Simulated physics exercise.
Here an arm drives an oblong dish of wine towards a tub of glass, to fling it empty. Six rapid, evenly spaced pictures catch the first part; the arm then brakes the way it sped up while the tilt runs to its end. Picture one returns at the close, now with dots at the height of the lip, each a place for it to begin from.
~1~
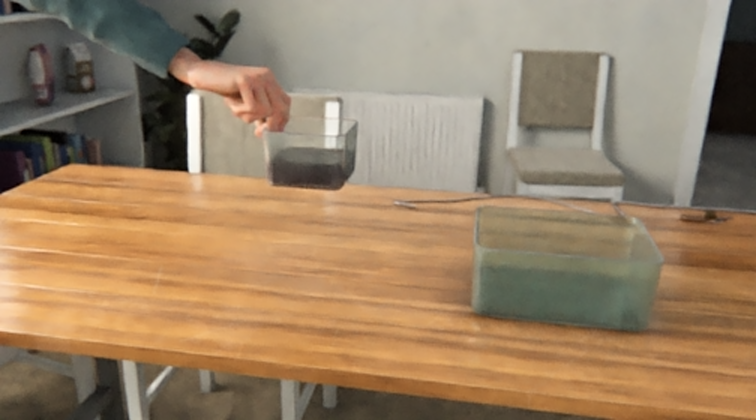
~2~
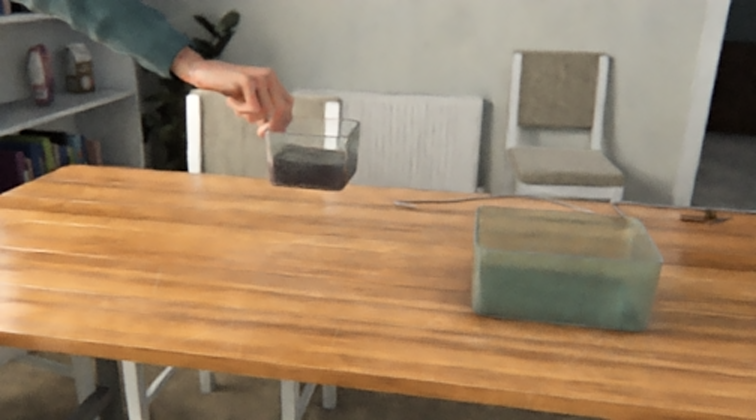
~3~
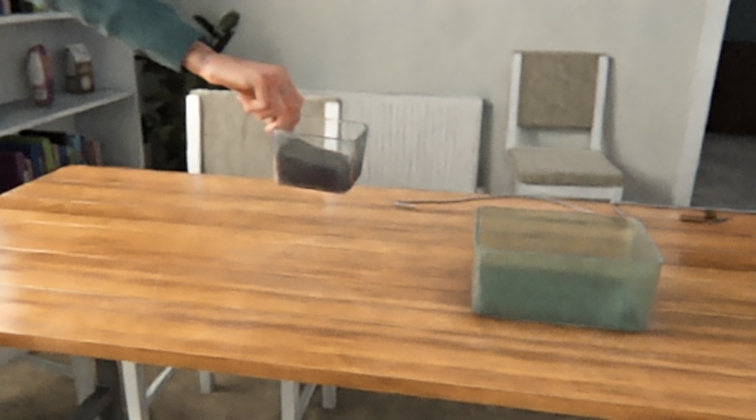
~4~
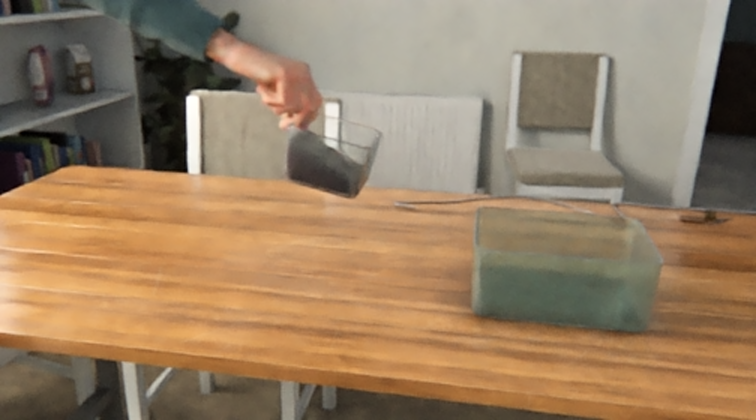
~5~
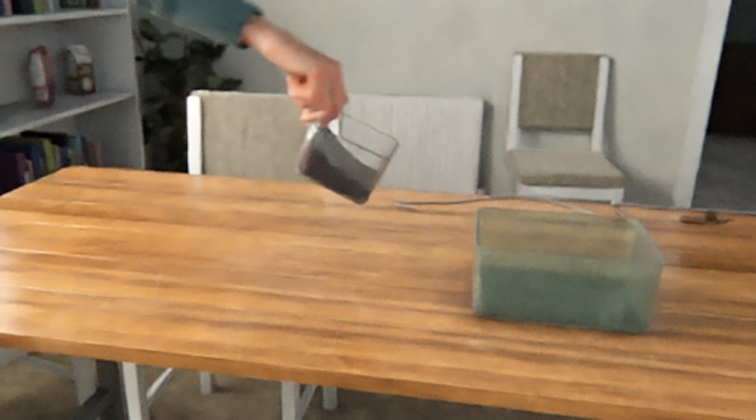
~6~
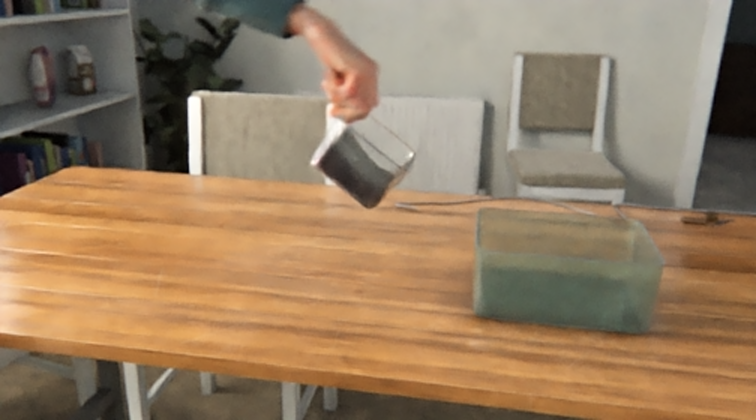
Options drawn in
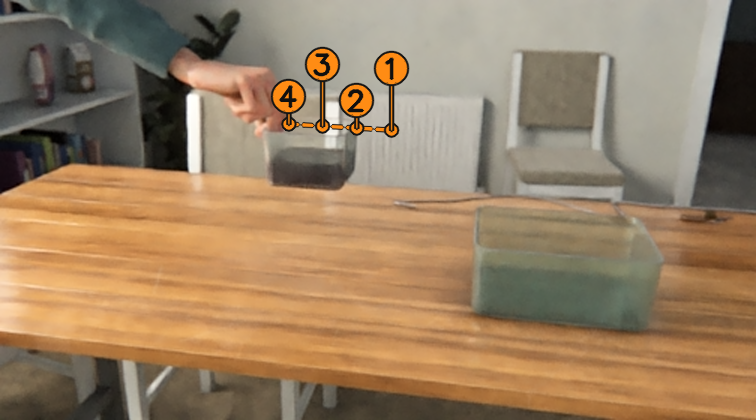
A hand in a dark teal sleeve reaches in from the upper left, holding a clear oblong dish of dark liquid above a wooden table, seen from slightly above in a grey-walled room. A greenish glass tub sits at right, with pale chairs behind and bookshelves at left. The hand moves the dish rightward, tilting it increasingly toward the tub, while the camera stays still.
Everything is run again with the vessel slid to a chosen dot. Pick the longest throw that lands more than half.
I would pick dot 3.
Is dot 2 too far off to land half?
No.
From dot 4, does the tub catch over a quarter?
No.
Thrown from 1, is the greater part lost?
No, not at all.
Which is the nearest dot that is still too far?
That is dot 4.
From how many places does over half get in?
Three of the four.
In orange, 1 at (391, 130); 2 at (356, 128); 3 at (322, 126); 4 at (288, 124).
Choosing 1, about 96 % lands in the tub, 2 % falls short.
Choosing 2, about 80 % lands in the tub, 2 % falls short and 18 % goes beside or beyond.
Choosing 3, about 75 % lands in the tub, 15 % falls short and 10 % goes beside or beyond.
Choosing 4, about 17 % lands in the tub, 74 % falls short and 10 % goes beside or beyond.
